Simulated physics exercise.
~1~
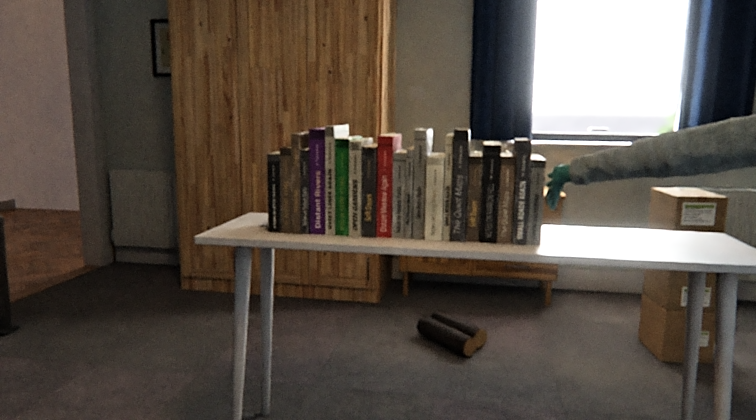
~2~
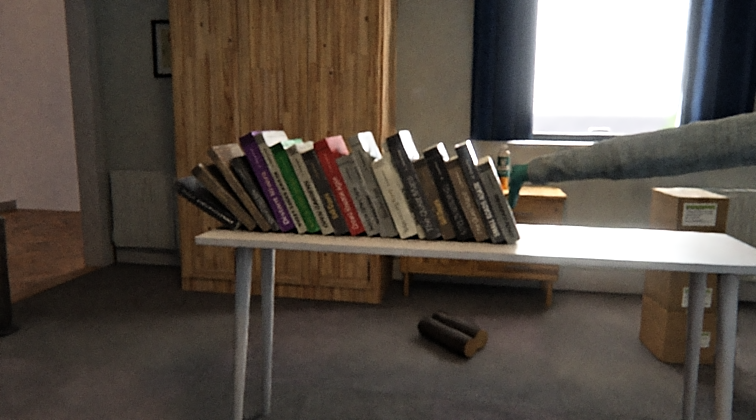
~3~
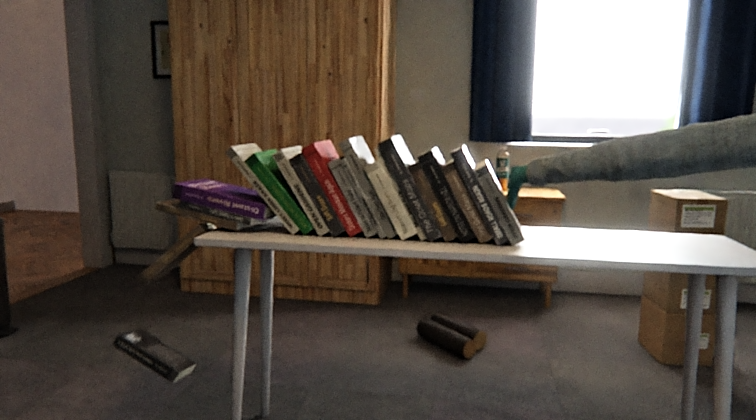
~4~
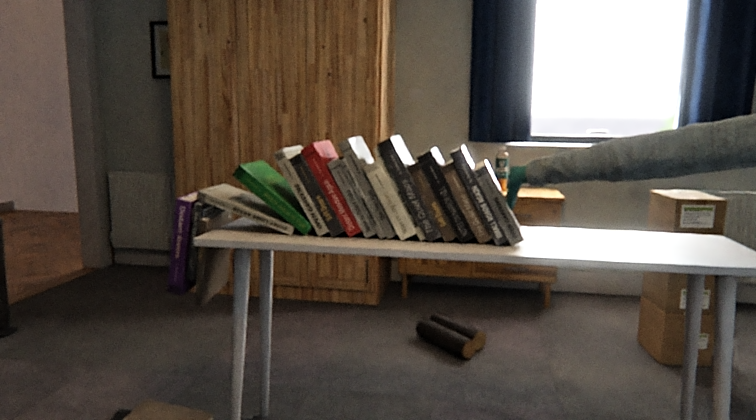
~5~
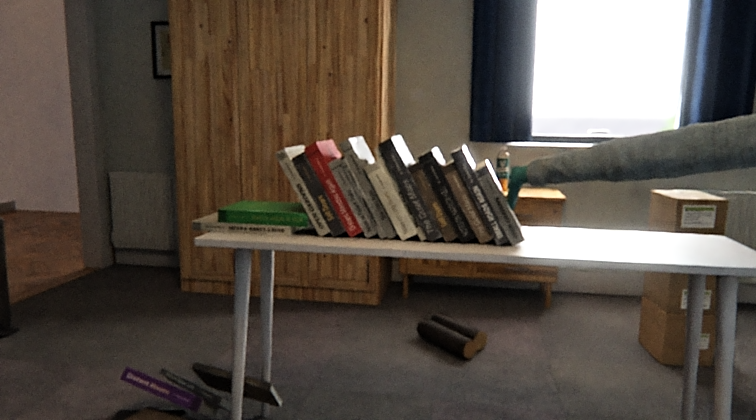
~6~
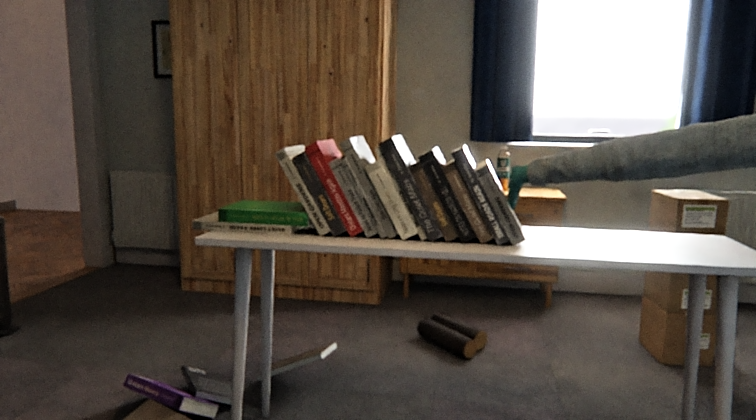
A sleeved arm with a green-tipped hand reaches in from the right and pushes the right end of a row of upright books on a white table. The whole row tilts left, and the books at the far end lean out over the table's left edge. A dark book drops toward the floor while the purple one tips flat, then slides down over the edge with others. The green book sinks onto its side. Several books, including the purple one, end heaped on the floor, while the green book lies flat on the table beside the still-leaning red one and the rest.
